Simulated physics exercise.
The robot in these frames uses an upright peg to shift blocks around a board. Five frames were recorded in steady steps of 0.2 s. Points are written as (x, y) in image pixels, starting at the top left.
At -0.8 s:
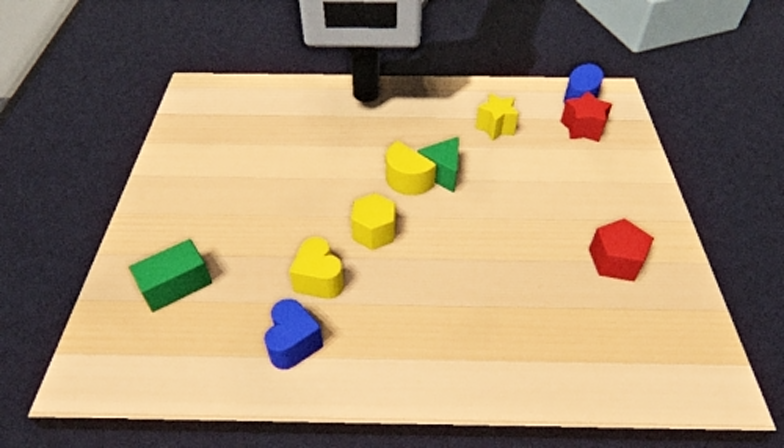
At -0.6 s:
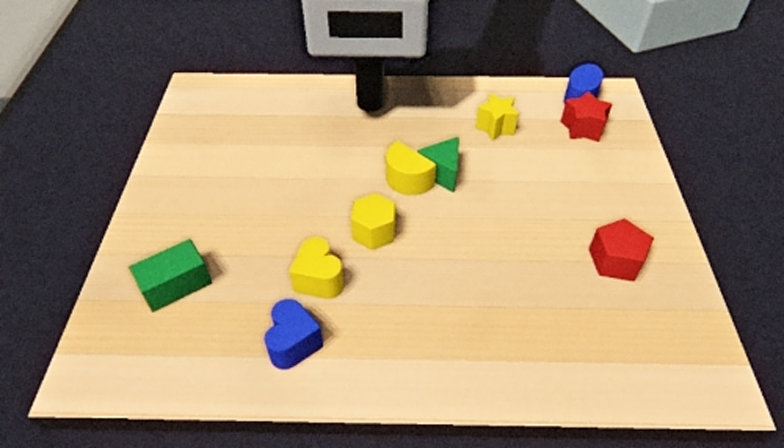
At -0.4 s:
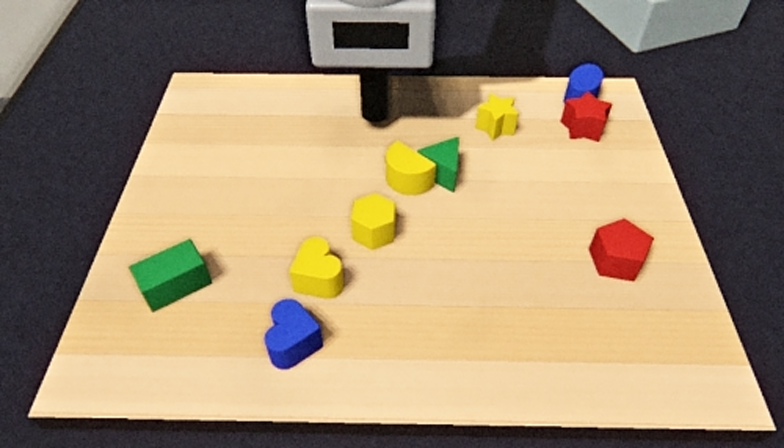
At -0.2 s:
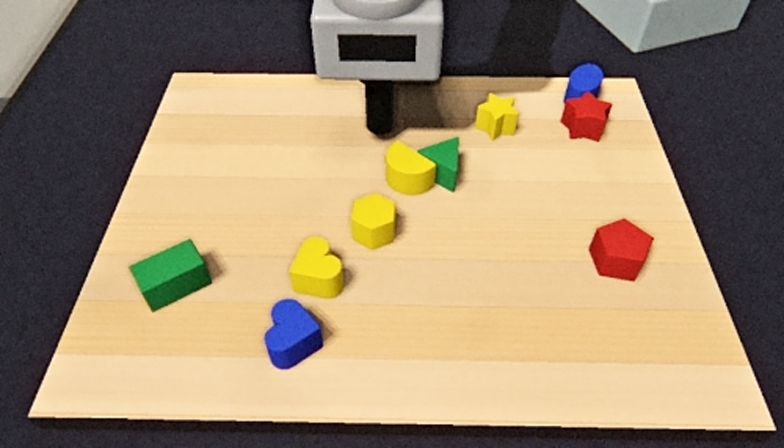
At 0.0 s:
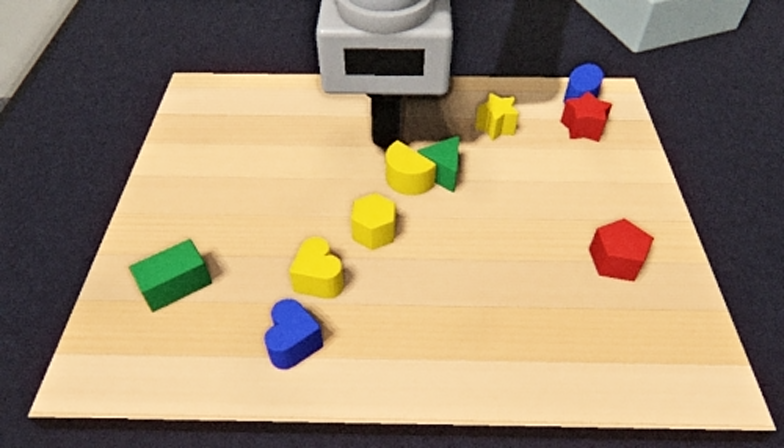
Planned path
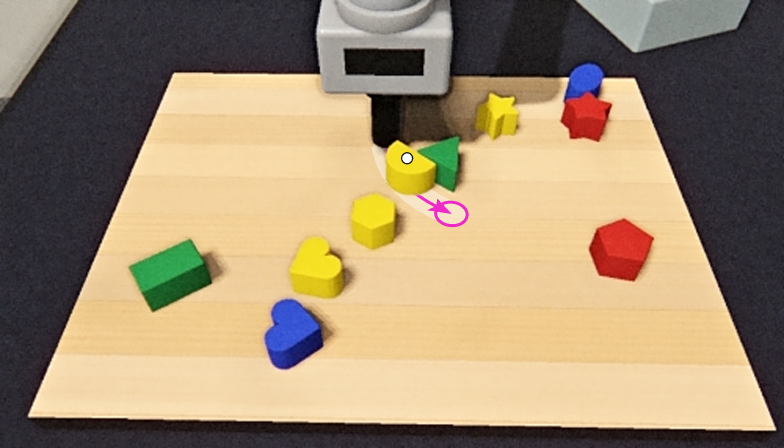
A grey robot head with a black peg hangs over the far edge of a pale wooden board on a dark surface, seen from above by a still camera. A yellow D-shaped block touches a green triangle near the middle, with yellow, blue and green blocks lower left and red ones at right. The peg slides steadily nearer and slightly right towards the D-shape, while every block stays still.
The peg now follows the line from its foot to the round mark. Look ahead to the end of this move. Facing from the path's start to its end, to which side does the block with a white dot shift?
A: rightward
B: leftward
It's A.
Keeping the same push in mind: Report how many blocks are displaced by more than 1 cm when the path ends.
It will shift just one block.
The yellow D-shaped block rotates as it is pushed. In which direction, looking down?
From above, it looks like the yellow D-shaped block goes clockwise.
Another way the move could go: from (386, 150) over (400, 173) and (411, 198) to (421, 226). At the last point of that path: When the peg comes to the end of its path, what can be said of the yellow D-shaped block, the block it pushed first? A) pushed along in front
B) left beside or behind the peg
I'll go with A - pushed along in front.
The line goes from (386, 150) by way of (397, 174) and (419, 196) to (451, 214); the dot is on the yellow D-shaped block.
What follows on the original path. One third of the way, peg (398, 164); yellow D-shaped block (420, 180).
Two thirds of the way, peg (420, 186); yellow D-shaped block (439, 205).
At the end, peg (453, 203); yellow D-shaped block (453, 225), turned 50° clockwise; green three-sided block unmoved.
